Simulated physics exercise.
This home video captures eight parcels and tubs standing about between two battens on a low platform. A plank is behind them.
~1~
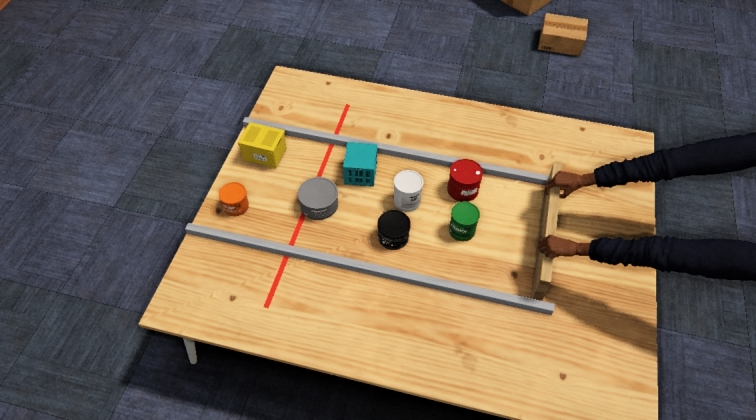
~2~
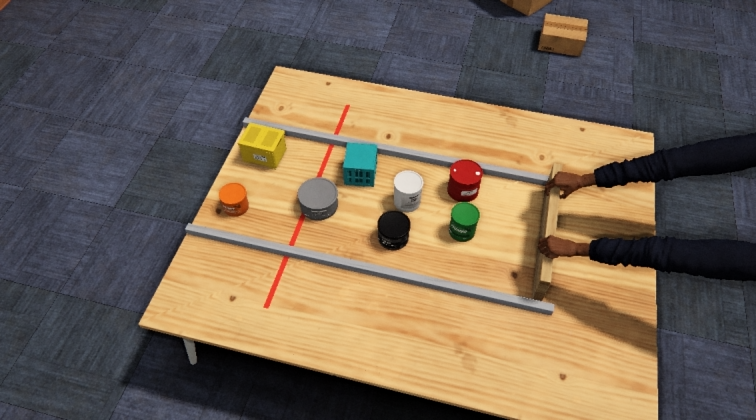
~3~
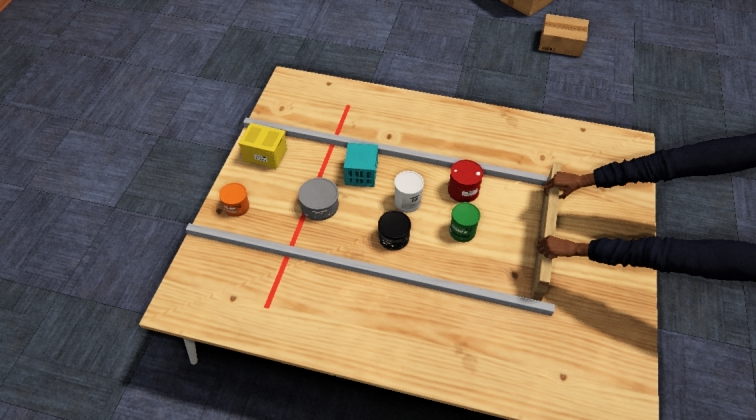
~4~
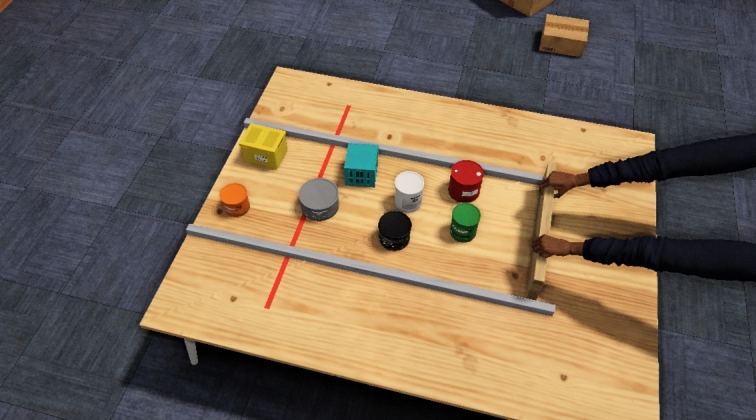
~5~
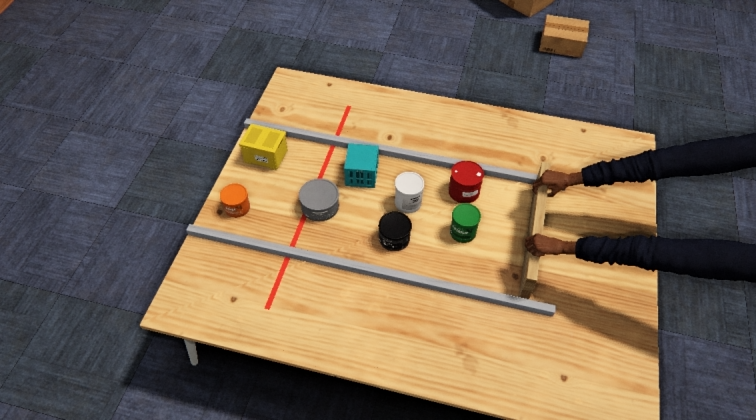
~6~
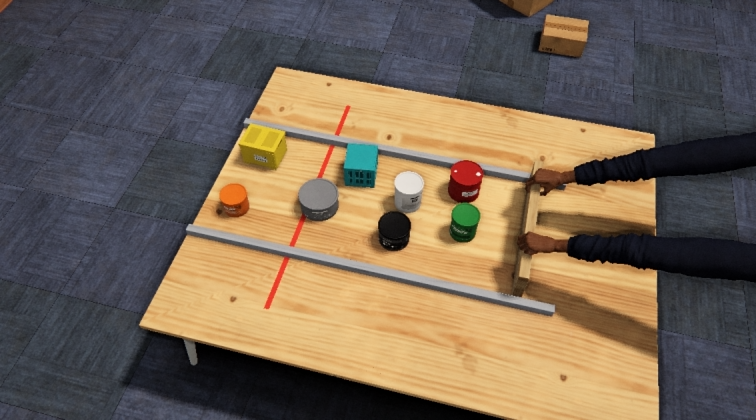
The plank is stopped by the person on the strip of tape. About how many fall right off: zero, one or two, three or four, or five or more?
Not one drops.
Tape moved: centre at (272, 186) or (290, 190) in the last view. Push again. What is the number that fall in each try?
Result, try by try: 1, 1.
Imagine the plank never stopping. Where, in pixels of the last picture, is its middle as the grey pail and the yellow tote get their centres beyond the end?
Roughly (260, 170); for the second one, roughly (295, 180).
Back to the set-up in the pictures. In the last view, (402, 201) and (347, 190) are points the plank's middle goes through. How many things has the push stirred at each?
At the first spot the count is 4, and at the second it is 6.
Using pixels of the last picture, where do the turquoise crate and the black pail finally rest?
Turquoise crate: About (283, 154); black pail: About (284, 214).
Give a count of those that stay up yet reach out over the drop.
I'd say 1 of them.
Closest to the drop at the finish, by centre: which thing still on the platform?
Yellow tote.
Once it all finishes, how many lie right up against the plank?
Result: 4 in all.
Early on, none off yet; orange pail at rest near (235, 201); yellow tote at rest near (264, 147); grey pail at rest near (319, 200).
A while later, none off yet; orange pail at rest near (235, 201); yellow tote at rest near (264, 147); grey pail travelled a little near (303, 197).
Finally, the number that fall off is zero.
